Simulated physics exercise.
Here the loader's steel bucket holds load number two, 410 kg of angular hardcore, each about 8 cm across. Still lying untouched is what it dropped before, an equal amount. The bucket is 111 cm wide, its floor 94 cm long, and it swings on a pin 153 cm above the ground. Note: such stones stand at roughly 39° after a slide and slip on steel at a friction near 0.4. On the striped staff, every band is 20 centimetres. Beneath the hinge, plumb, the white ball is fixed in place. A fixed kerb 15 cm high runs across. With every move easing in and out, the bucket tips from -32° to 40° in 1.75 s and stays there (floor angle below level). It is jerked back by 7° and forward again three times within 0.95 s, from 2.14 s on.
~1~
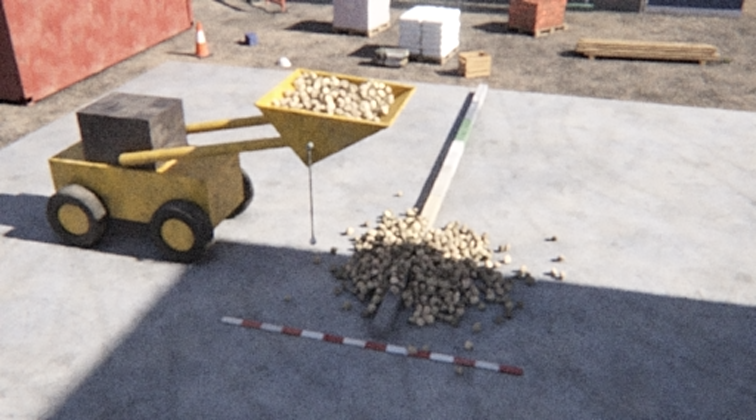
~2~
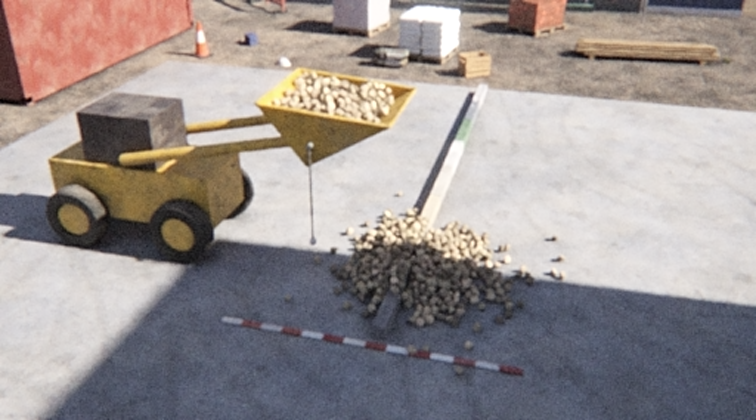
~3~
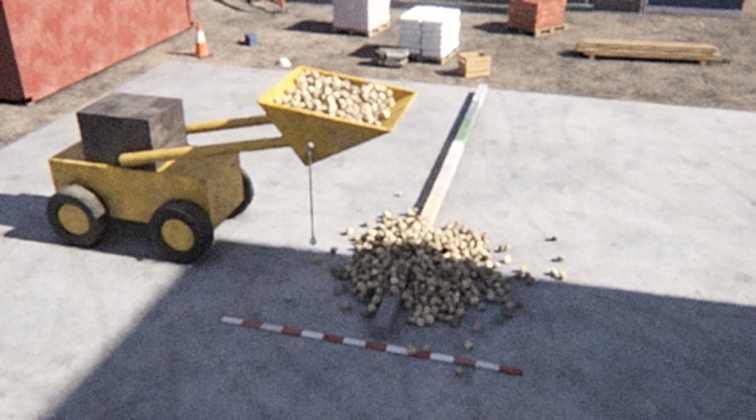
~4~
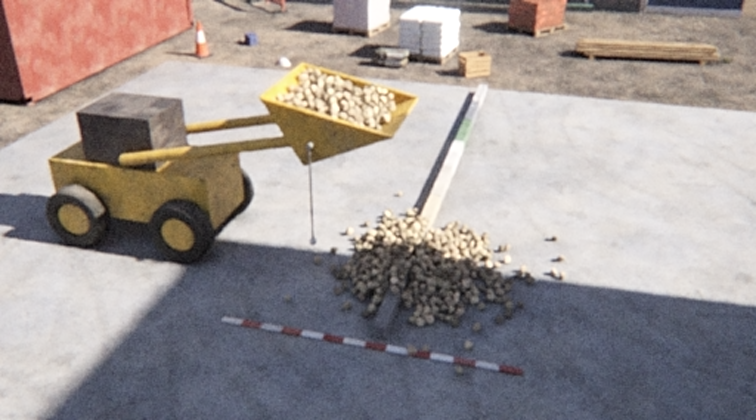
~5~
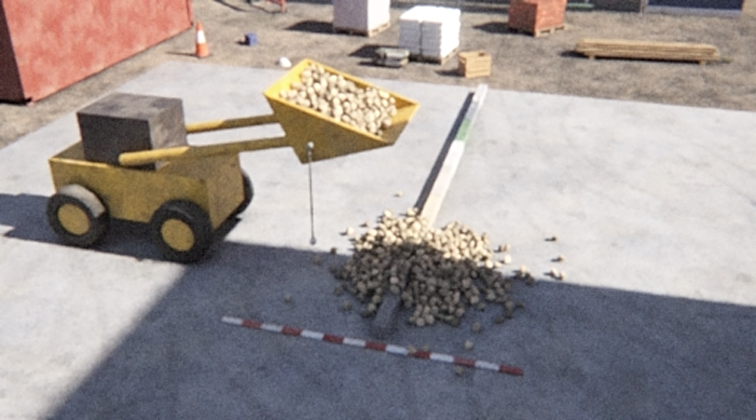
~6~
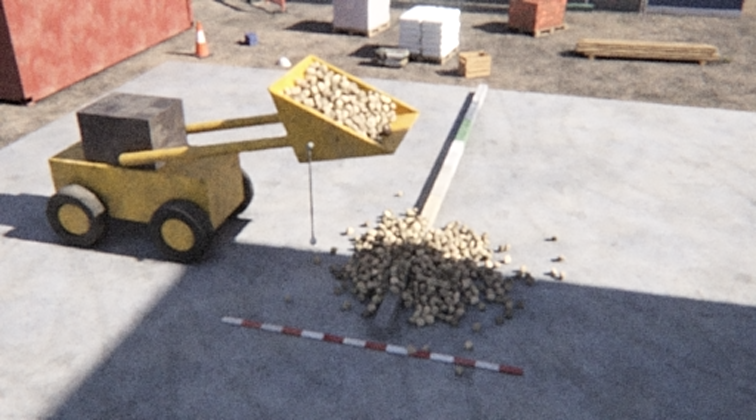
We see a yellow loader holding a bucket full of pale stones beside a heap of similar stones lying across a kerb; the raised bucket slowly tilts forward, its front lip dipping to the right while the loader stays still.
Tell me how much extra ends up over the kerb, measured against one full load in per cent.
The extra comes to about 73 percent of a load.
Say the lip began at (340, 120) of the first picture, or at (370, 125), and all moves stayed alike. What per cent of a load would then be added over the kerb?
Case one about 5 %, case two about 45 %.
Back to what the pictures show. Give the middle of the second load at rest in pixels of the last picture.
Centre: Approx. (435, 253).
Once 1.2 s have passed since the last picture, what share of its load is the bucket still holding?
Close to 45 in a hundred is still held.
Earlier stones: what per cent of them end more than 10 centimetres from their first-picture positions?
I'd put it at about 10 per cent.
Then, 0.7 s after the last picture the floor is at 29°; in per cent of one load, 100 in the bucket, 49 on this side of the kerb, 52 over the kerb; the foremost stones are at (542, 271).
Then, 1.2 s after the last picture the floor is at 40°; in per cent of one load, 46 in the bucket, 92 on this side of the kerb, 61 over the kerb; the foremost stones are at (542, 271).
Then, 2.9 s after the last picture the floor is at 40°; in per cent of one load, 0 in the bucket, 76 on this side of the kerb, 124 over the kerb; the foremost stones are at (547, 263).
Then, 5.6 s after the last picture the floor is at 40°; in per cent of one load, 0 in the bucket, 76 on this side of the kerb, 124 over the kerb; the foremost stones are at (547, 263). Net gain over the kerb, 73.
